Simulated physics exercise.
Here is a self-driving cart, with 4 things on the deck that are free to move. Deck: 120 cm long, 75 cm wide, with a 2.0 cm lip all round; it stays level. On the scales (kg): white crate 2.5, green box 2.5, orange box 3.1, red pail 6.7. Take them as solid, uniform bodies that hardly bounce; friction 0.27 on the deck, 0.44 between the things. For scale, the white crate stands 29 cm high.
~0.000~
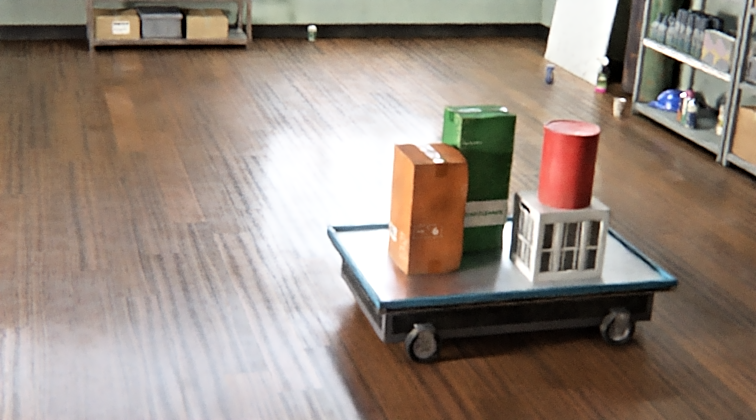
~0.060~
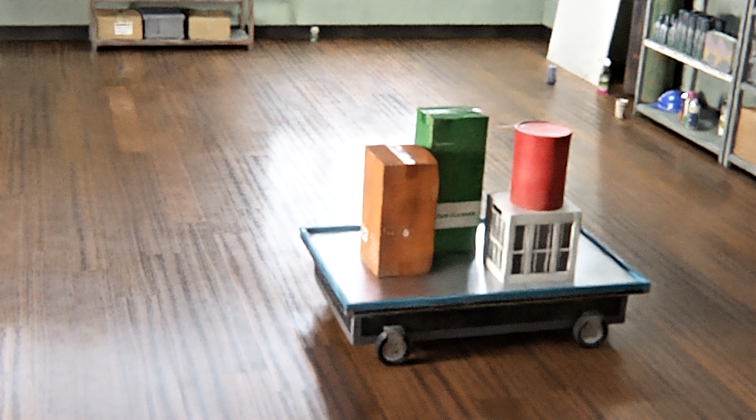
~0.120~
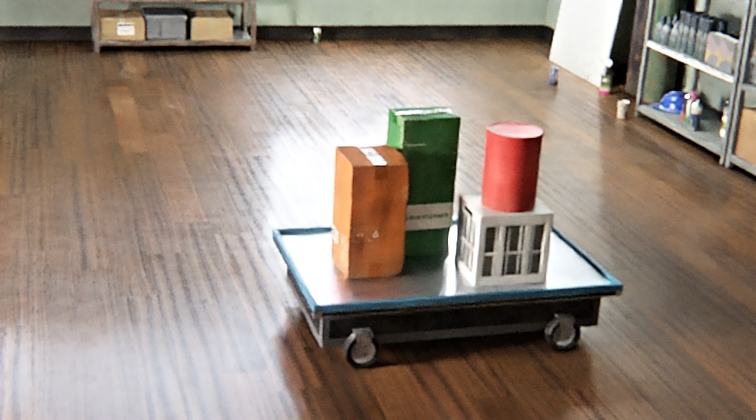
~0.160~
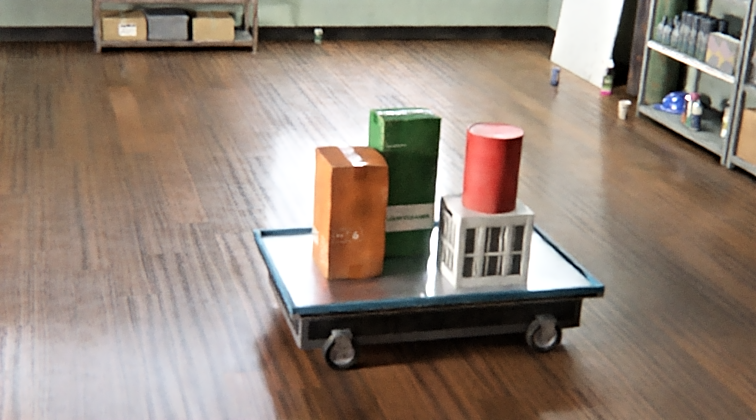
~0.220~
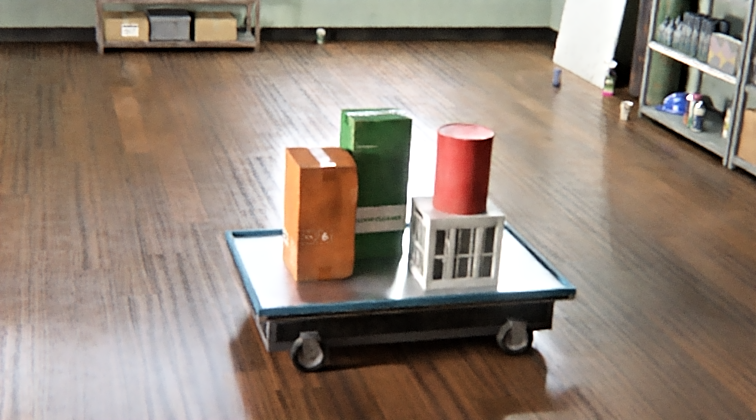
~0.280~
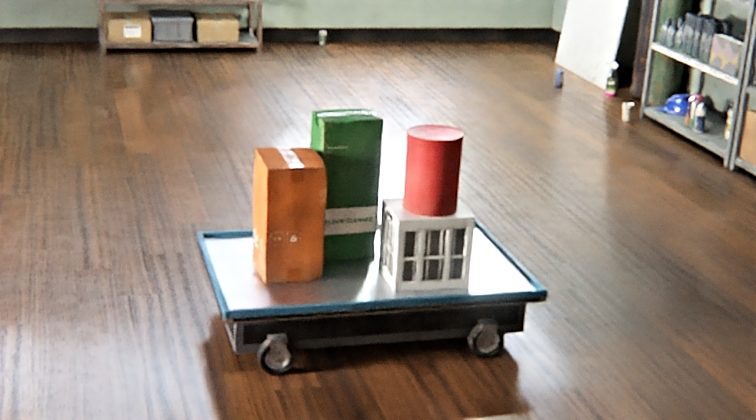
The video shows a flat, blue-edged cart carrying an orange box, a green box, and a red pail atop a white crate, rolling steadily leftward across a wooden floor while the items keep their places on the deck.
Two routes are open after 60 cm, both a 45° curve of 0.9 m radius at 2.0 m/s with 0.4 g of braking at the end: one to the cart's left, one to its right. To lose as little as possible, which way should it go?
Fewer things are lost with the left turn.
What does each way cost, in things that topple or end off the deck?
Left: 2; right: 4.
Turning left. By 0.58 s, 116 cm covered, turned 26°; green box tilted 9° near (192, 197); white crate 11 cm from its spot near (288, 259); orange box tilted 9°.
By 1.08 s, 201 cm covered, turned 45°; white crate 26 cm from its spot near (98, 334); red pail 27 cm from its spot.
By 1.38 s, 212 cm covered, turned 45°, stopped; white crate 34 cm from its spot near (32, 368); red pail 34 cm from its spot.
When it is over (1.9 s), off the deck, green box and orange box; not toppled but over 10 cm from the start, white crate and red pail. In the last view, white crate near (18, 376).
Turning right instead, white crate, green box, orange box and red pail tipped over or off the deck, 4 of 4 in all.
